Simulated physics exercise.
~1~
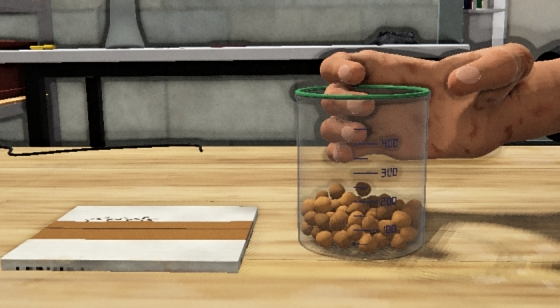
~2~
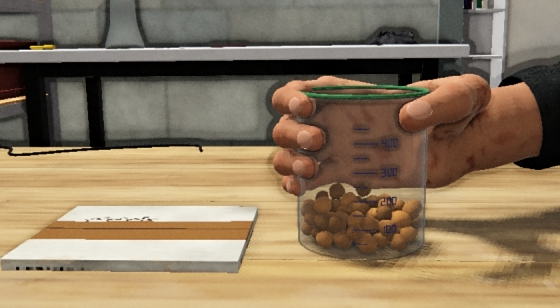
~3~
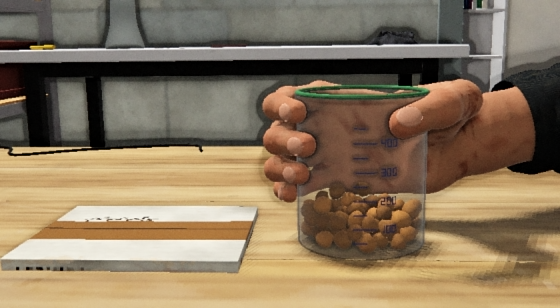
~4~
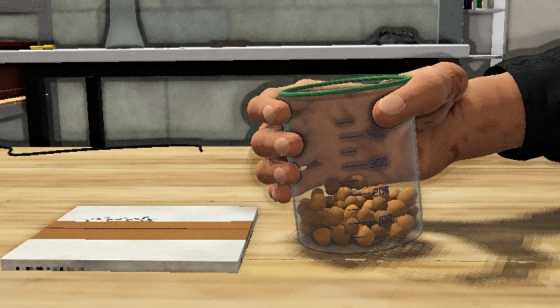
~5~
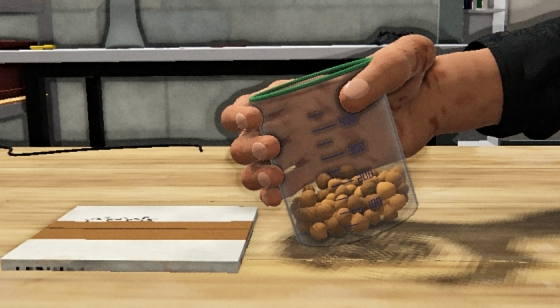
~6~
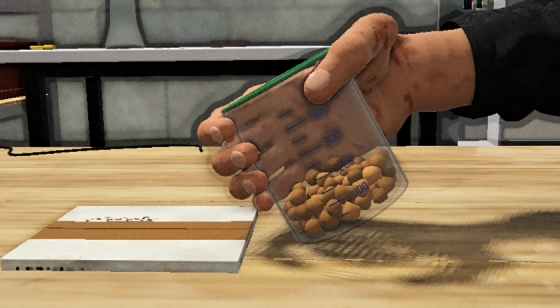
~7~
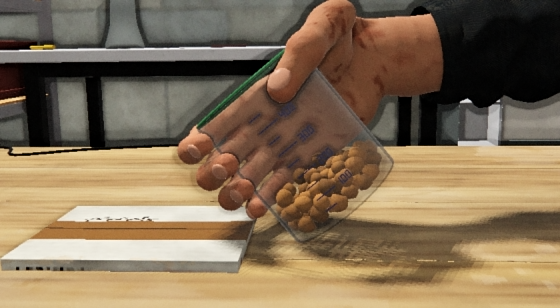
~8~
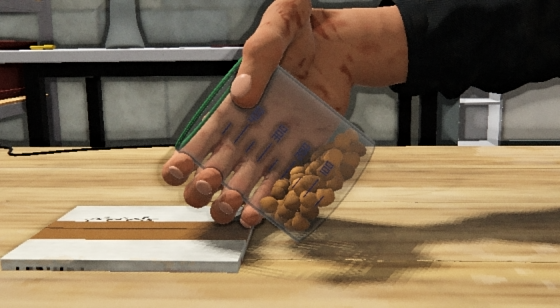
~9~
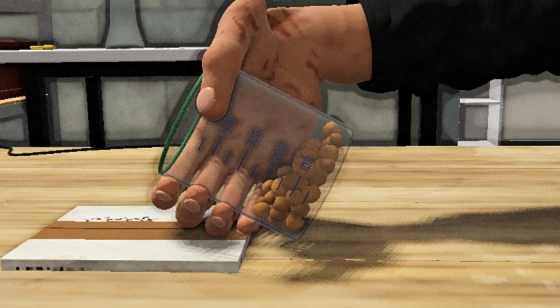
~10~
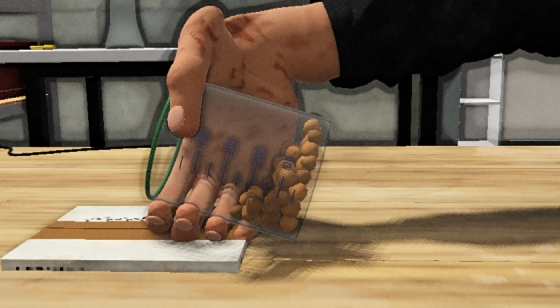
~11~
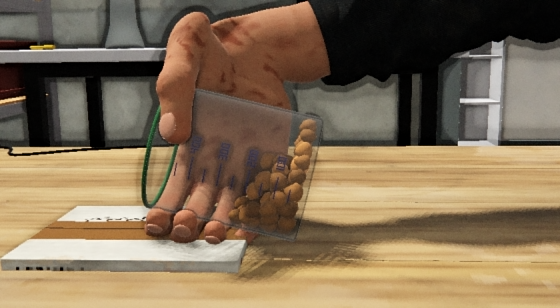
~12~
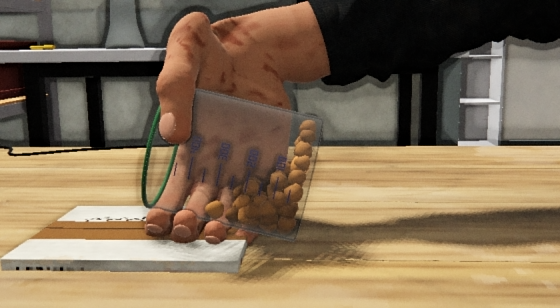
Clear beaker of small brown balls being tipped left by a hand until resting on a flat box, every ball staying inside.
